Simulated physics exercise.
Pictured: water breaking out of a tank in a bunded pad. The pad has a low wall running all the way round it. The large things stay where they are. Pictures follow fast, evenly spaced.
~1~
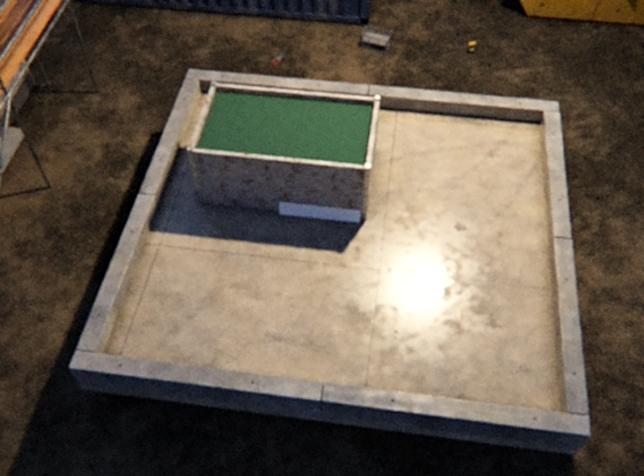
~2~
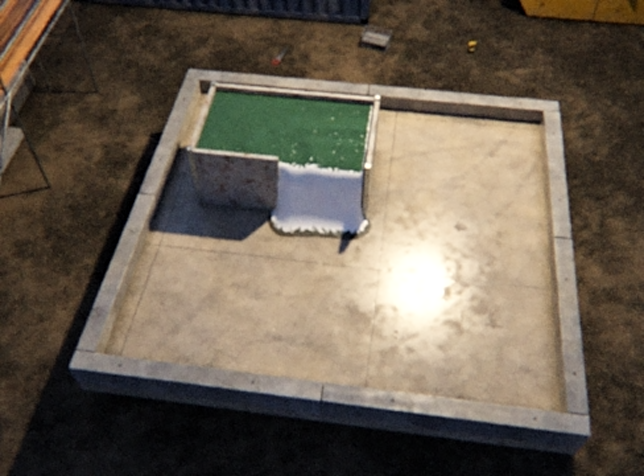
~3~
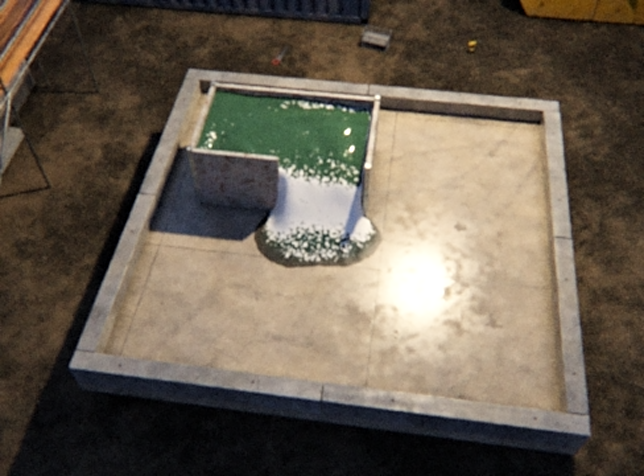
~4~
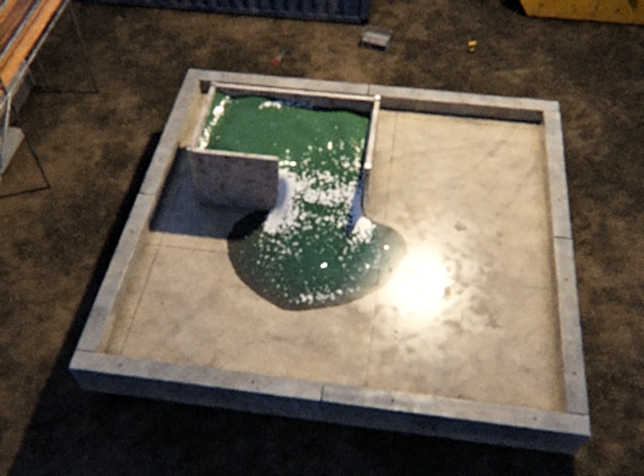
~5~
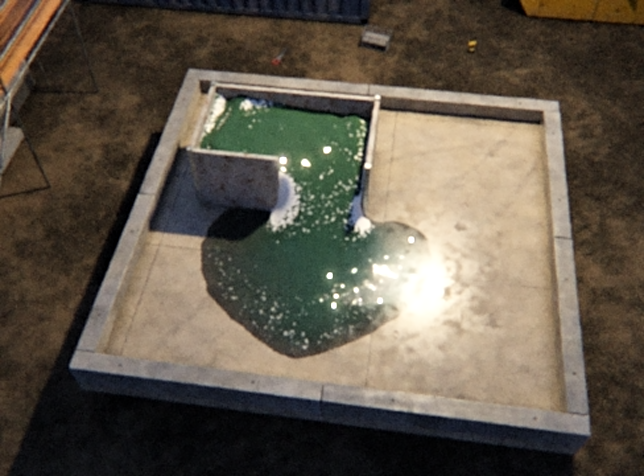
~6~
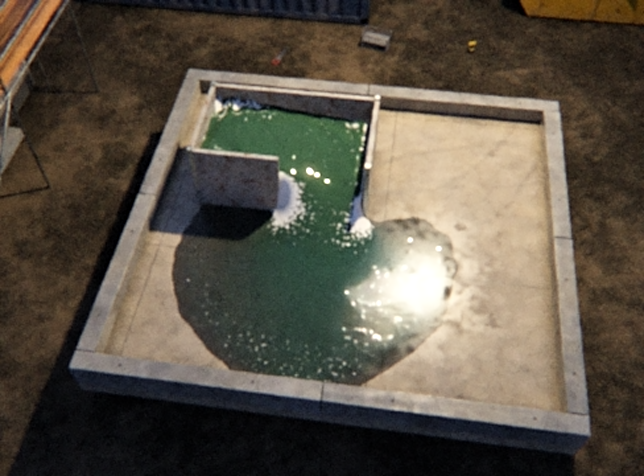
The footage shows a tank of green water standing in a low-walled pad, then a gap opening at the right of its front wall and water pouring out, foaming white and spreading across the pale floor in a widening dark green pool.
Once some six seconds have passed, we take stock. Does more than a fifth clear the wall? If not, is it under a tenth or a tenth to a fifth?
Judging by that, the escape is notable, a tenth up to a fifth.
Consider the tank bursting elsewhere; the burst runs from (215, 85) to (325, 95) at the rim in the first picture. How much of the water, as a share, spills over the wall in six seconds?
Some 36 in a hundred.
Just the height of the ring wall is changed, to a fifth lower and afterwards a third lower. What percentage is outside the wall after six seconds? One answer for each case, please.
I'd expect around 20 per cent for the first wall and around 28 per cent for the second.
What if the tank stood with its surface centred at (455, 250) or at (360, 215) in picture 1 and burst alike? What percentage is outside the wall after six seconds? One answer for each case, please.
Taking them in turn, it comes to about 36 per cent and then about 24 per cent.
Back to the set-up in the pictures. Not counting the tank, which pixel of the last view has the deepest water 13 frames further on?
At about (558, 420).
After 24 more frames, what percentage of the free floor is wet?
I'd say 85 per cent.
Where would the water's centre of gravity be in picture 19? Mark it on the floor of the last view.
The water's middle lies around (318, 269).
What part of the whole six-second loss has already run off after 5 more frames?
Roughly 5 %.
A moment on, water covers 40 % of the floor; the low wall has let 0 % over.
Next, water covers 45 % of the floor; the low wall has let 1 % over.
Then, water covers 50 % of the floor; the low wall has let 9 % over.
Later, water covers 70 % of the floor; the low wall has let 12 % over.
In the end, water covers 85 % of the floor; the low wall has let 12 % over.
